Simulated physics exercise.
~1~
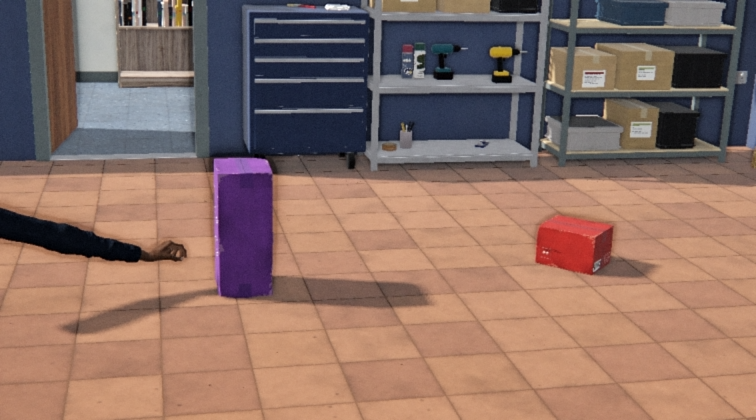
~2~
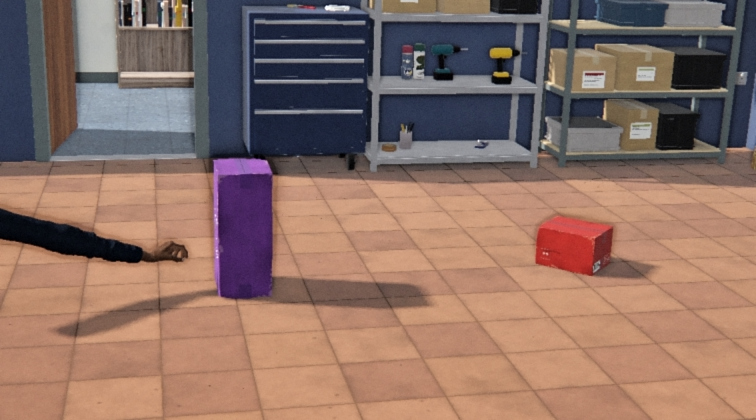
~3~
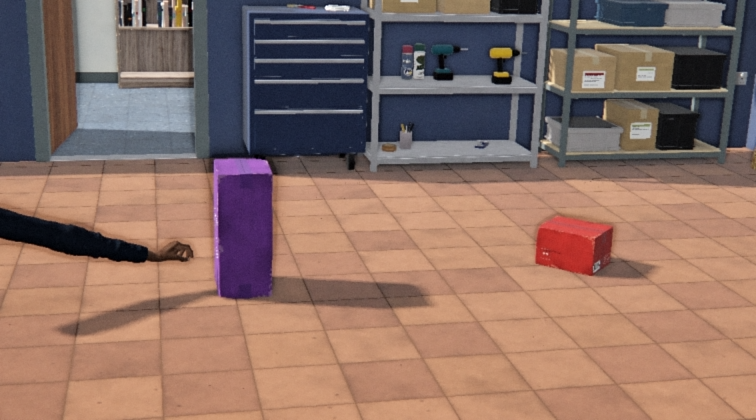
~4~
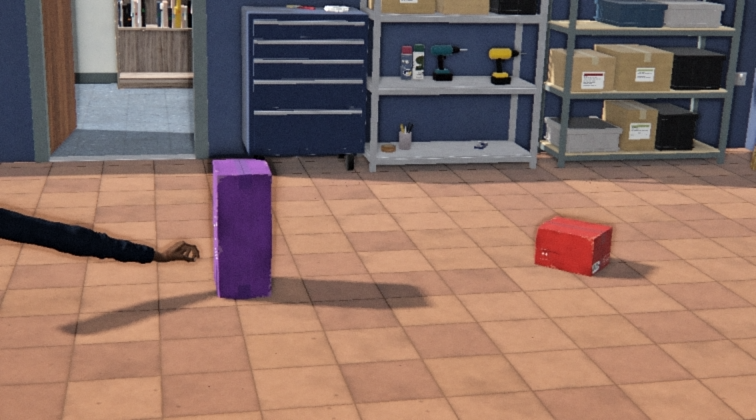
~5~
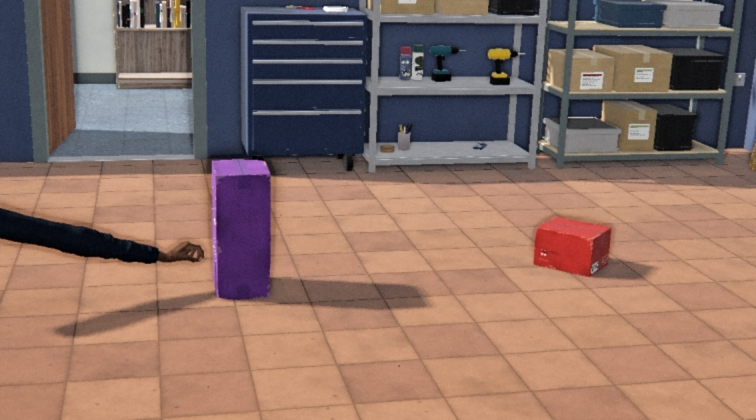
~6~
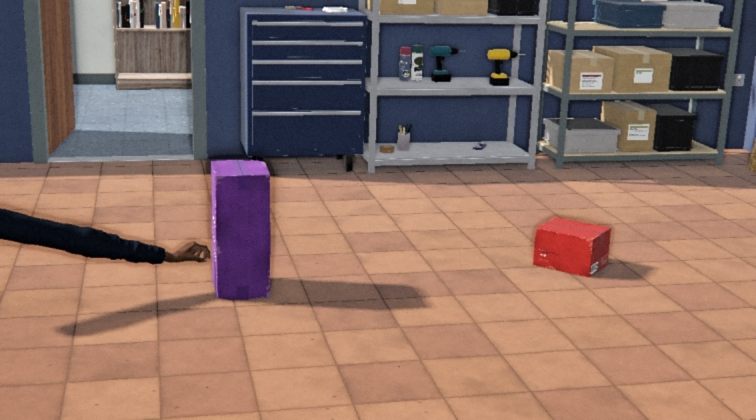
A workshop or storage room with a tan tiled floor is seen from slightly above, with an open doorway, a blue drawer cabinet and stocked shelves along the back wall. A tall purple box stands left of centre, a smaller red box sits to the right, and a dark-sleeved arm reaches in from the left. The hand inches rightward towards the purple box, while the boxes stay put and the view shifts very slightly.
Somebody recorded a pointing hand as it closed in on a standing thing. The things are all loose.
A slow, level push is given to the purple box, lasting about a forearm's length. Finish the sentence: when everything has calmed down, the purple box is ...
When everything has calmed down, the purple box is upright.
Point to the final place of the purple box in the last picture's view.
Near pixel (323, 226).
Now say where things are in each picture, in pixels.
Purple box (243, 227), in the first frame.
Purple box (243, 228), in the second frame.
Purple box (243, 228), in the third frame.
Purple box (242, 228), in the fourth frame.
Purple box (241, 228), in the fifth frame.
Purple box (241, 229), in the sixth frame.
Then, 0.30 s later than the last frame, purple box moved a little near (253, 229).
Then, 0.70 s later than the last frame, purple box moved a little near (275, 228).
Then, 1.10 s later than the last frame, purple box moved about its own width near (297, 227).
Then, 1.40 s later than the last frame, purple box moved about its own width near (314, 227).
When it is over, moved from the start, purple box. End places, in pixels of the last picture, purple box near (323, 226).
